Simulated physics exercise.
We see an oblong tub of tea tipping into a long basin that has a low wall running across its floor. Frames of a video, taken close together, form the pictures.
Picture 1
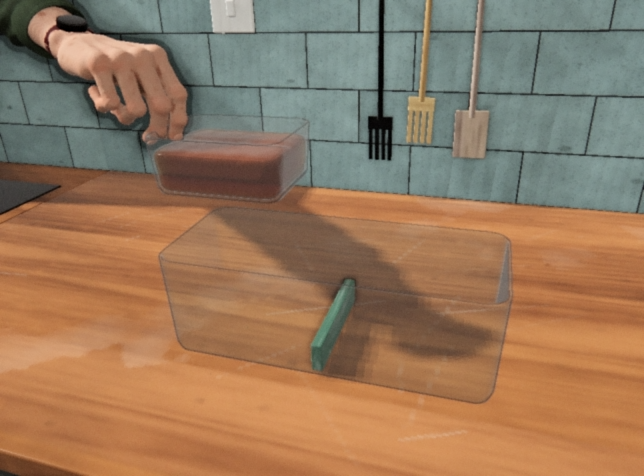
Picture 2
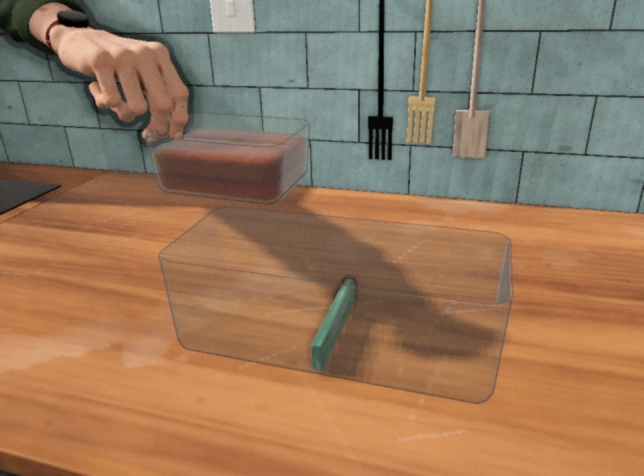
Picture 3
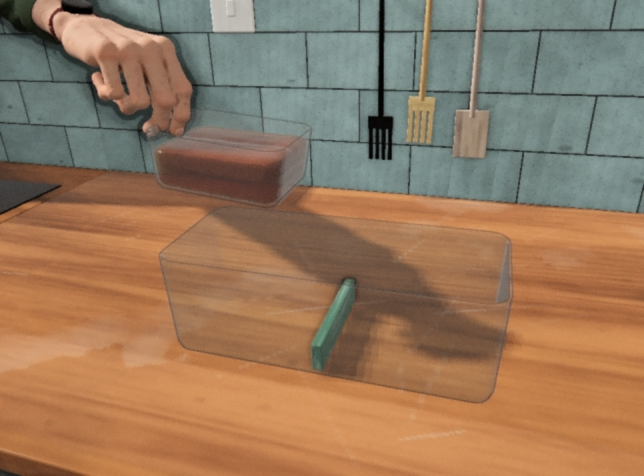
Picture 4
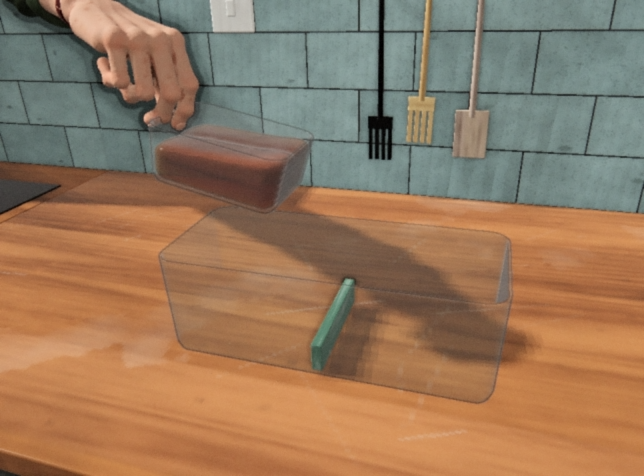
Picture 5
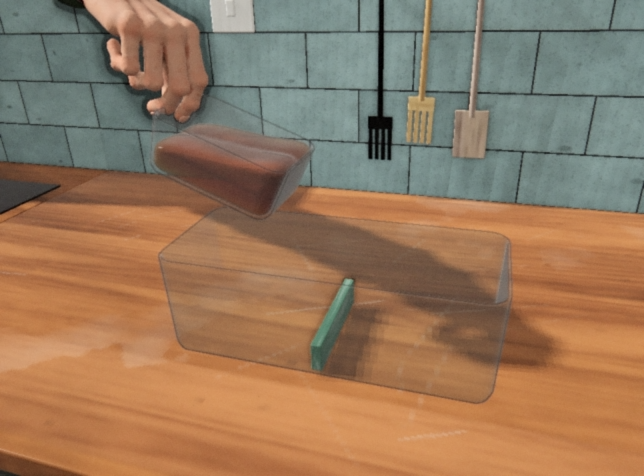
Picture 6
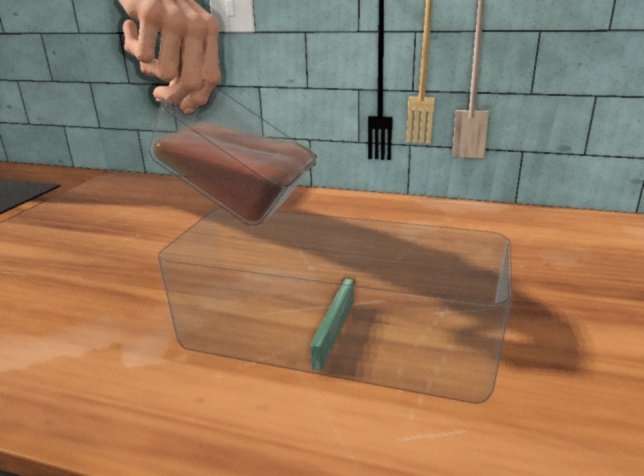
The clip shows a hand at the upper left moving rightward as a small clear tub of reddish-brown tea tilts progressively down to the right, above a long transparent basin with a low green wall on a wooden counter.
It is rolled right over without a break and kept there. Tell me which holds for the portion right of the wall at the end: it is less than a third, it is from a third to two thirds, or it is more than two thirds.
It is from a third to two thirds.
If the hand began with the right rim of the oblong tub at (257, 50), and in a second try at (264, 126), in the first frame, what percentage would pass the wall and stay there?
Roughly 45 per cent, then roughly 20 per cent.
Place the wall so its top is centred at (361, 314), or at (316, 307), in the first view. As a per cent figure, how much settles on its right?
In order, some 20 and 75 in a hundred.
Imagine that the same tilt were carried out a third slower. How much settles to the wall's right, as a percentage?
I'd say close to 65 %.
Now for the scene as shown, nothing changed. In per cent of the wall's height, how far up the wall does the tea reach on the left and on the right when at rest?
The left side sits at 30 per cent and the right side at 40.
A moment on, the oblong tub is tipped on its side and 13 per cent is still to pour, 20 is left of the wall and 44 right of it.
Next, the oblong tub is tipped right over and 3 per cent is still to pour, 34 is left of the wall and 60 right of it.
Then the oblong tub is tipped right over and 0 per cent is still to pour, 39 is left of the wall and 60 right of it.
Later the oblong tub is tipped right over and 0 per cent is still to pour, 41 is left of the wall and 58 right of it.
Finally, 41 per cent lies left of the wall, 58 right of it and 1 outside.
